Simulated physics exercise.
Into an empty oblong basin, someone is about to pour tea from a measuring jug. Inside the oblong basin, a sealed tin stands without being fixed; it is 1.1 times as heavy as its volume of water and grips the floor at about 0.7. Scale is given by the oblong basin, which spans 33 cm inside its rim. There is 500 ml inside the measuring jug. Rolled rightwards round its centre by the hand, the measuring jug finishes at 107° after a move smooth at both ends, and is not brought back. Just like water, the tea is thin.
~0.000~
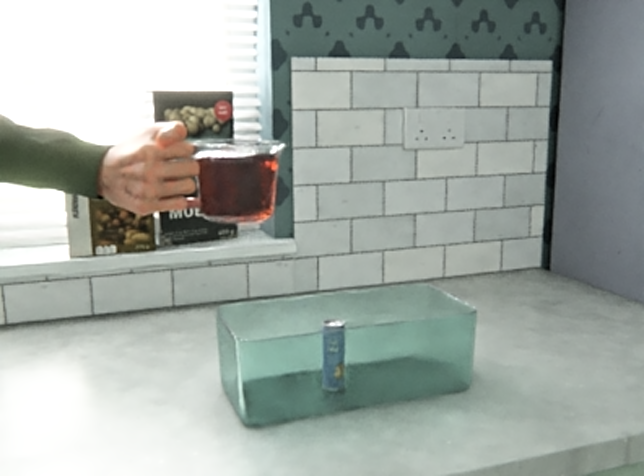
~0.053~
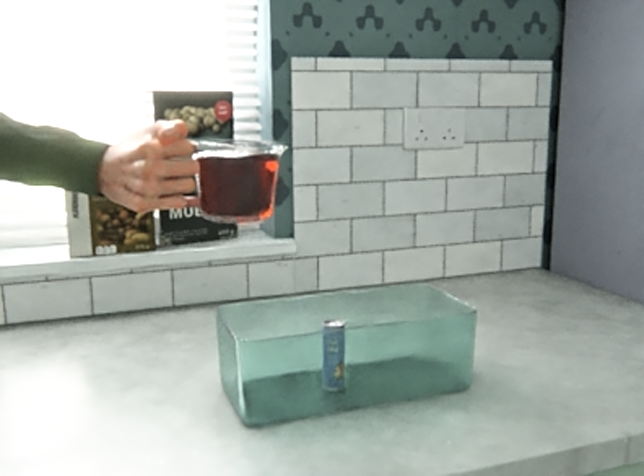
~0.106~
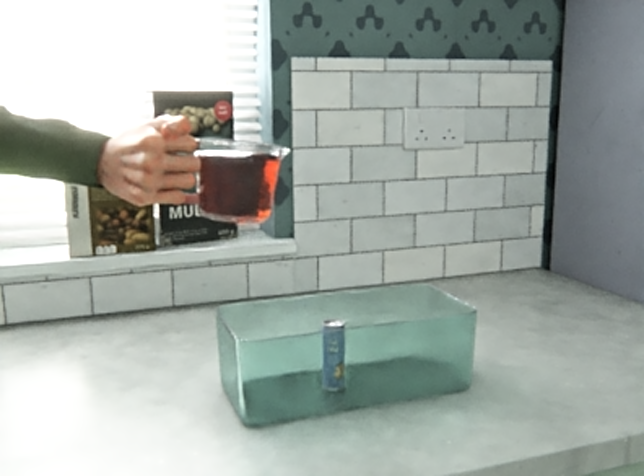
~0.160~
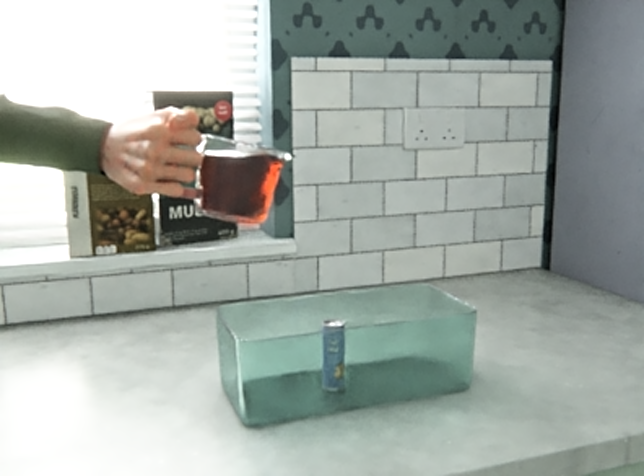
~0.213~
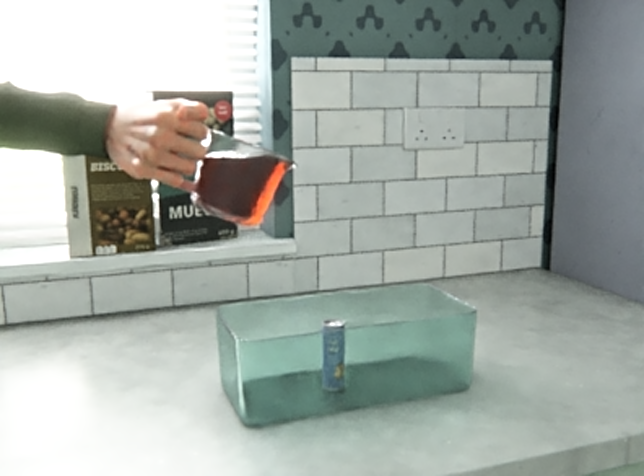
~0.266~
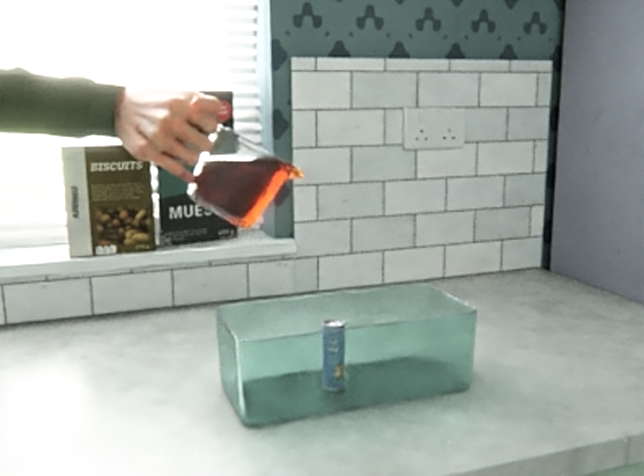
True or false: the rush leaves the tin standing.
False.
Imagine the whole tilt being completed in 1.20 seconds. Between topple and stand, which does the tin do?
The tin stays on its base.
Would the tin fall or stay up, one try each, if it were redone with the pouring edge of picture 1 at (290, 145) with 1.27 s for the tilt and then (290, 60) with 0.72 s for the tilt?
First it stays on its base; then it stays on its base.
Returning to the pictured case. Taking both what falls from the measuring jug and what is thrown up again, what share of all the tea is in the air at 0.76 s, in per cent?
12 per cent, roughly.
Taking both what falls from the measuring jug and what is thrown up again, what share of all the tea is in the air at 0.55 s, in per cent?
About 38 per cent.
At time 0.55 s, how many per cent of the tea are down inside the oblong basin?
About 20%.
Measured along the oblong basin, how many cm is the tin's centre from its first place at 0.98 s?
Centre to centre, close to 5 cm.
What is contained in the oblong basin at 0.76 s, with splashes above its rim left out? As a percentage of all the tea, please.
Value: Approx. 82 %.
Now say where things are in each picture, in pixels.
In the first frame, it leans 0°; its right rim is at (290, 143); the tea meets the walls at (195, 155) and (275, 152); the oblong basin's rim runs from (226, 325) to (452, 298); the tin's top is at (333, 326).
In the second frame, it leans 1°; its right rim is at (290, 144); the tea meets the walls at (195, 155) and (275, 153).
In the third frame, it leans 6°; its right rim is at (293, 148); the tea meets the walls at (197, 154) and (277, 154).
In the fourth frame, it leans 13°; its right rim is at (296, 155); the tea meets the walls at (200, 155) and (281, 156).
In the fifth frame, it leans 21°; its right rim is at (298, 165); the tea meets the walls at (201, 158) and (288, 159).
In the sixth frame, it leans 32°; its right rim is at (299, 177); the tea meets the walls at (201, 161) and (291, 168); 2 per cent is over the edge.
By 0.55 s the tilt is 93° and 41 per cent is still to pour; the tin stands where it began.
By 0.76 s the tilt is 107° and 5 per cent is still to pour; the tin stands where it began.
By 0.98 s the tilt is 107° and 0 per cent is still to pour; the tin leans 42°.
By 1.22 s the tilt is 107° and 0 per cent is still to pour; the tin lies on its side.
At rest the tin lies on its side.
